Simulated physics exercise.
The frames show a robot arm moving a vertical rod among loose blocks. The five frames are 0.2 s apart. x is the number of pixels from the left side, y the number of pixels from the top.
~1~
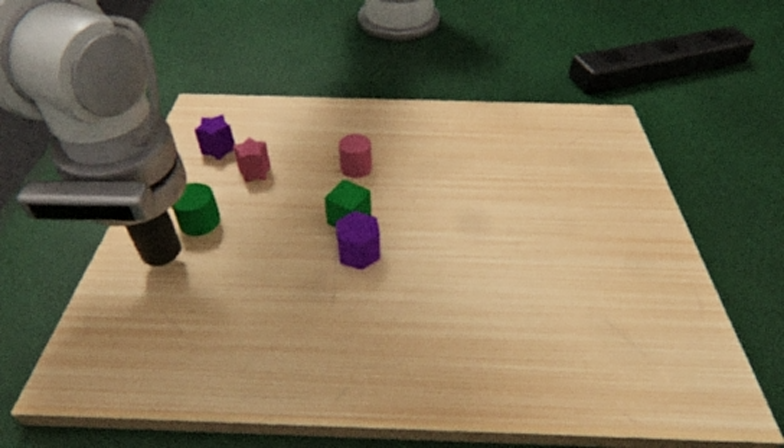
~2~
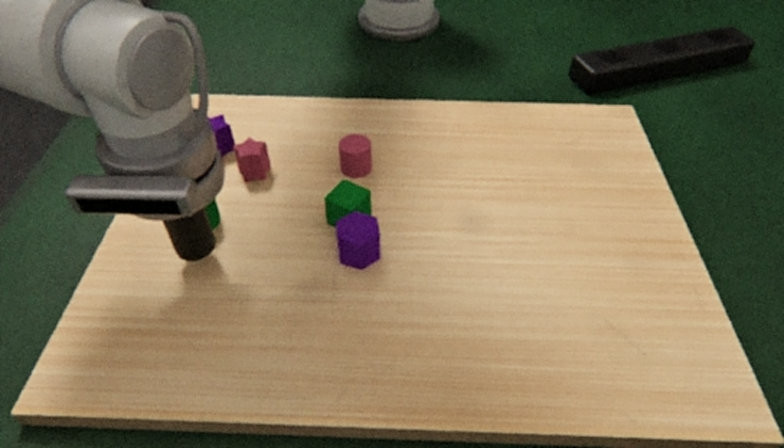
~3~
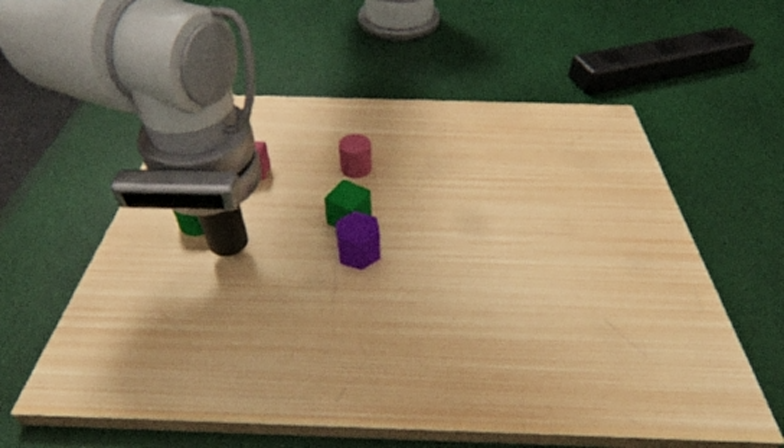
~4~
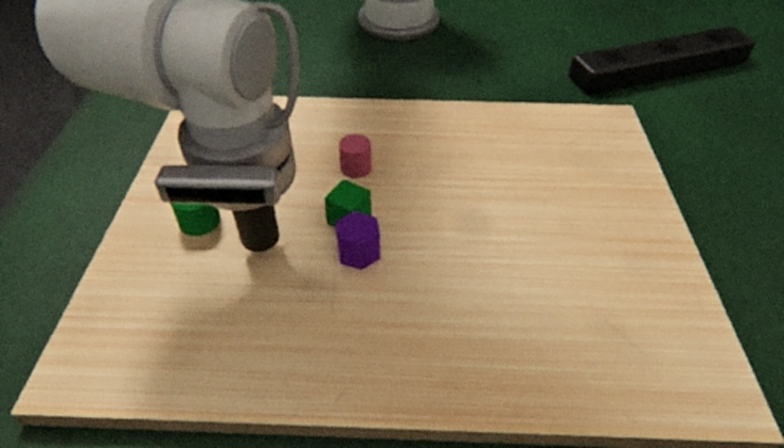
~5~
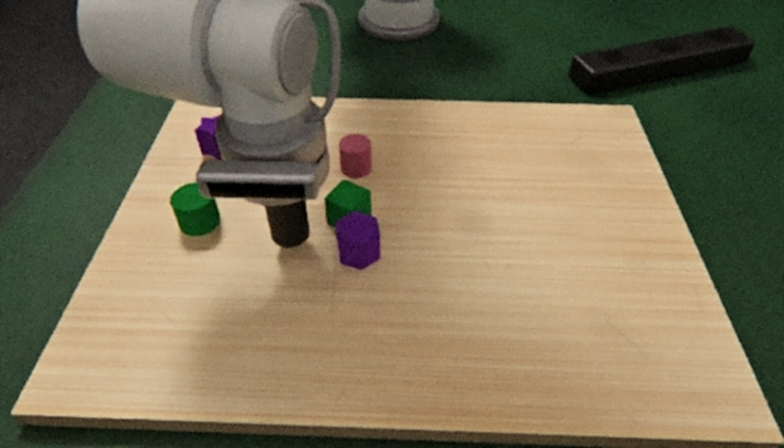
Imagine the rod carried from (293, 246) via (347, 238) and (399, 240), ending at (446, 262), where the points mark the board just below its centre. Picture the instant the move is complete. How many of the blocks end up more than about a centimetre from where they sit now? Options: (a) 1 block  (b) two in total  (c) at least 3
The one that fits is b, two in total.
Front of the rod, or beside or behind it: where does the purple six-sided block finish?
The block gets away.
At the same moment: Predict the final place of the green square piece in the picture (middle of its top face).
At (366, 185).
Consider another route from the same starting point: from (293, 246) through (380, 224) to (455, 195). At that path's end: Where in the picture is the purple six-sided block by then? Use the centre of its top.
It is going to be at (387, 228).
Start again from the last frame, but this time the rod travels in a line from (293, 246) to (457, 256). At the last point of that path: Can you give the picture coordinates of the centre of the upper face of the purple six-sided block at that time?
By then it is at (487, 260).
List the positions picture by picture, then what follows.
In the first picture, tip of the rod at (161, 251), middles of tops, green square piece at (348, 194), purple six-sided block at (358, 227).
In the second picture, rod at (196, 247), nothing pushed.
In the third picture, rod at (229, 242), nothing pushed.
In the fourth picture, rod at (260, 238), nothing pushed.
In the fifth picture, rod at (291, 234), green square piece at (348, 194), purple six-sided block at (358, 227).
What follows on the original path. One third of the way, rod at (347, 226); green square piece at (361, 188), turned 25° anticlockwise; purple six-sided block at (379, 231), turned 30° clockwise.
Two thirds of the way, rod at (400, 228); green square piece at (366, 185), turned 35° anticlockwise; purple six-sided block at (414, 245), turned 100° clockwise.
At the end, rod at (448, 250); green square piece at (366, 185), turned 35° anticlockwise; purple six-sided block at (436, 268), turned 170° clockwise.
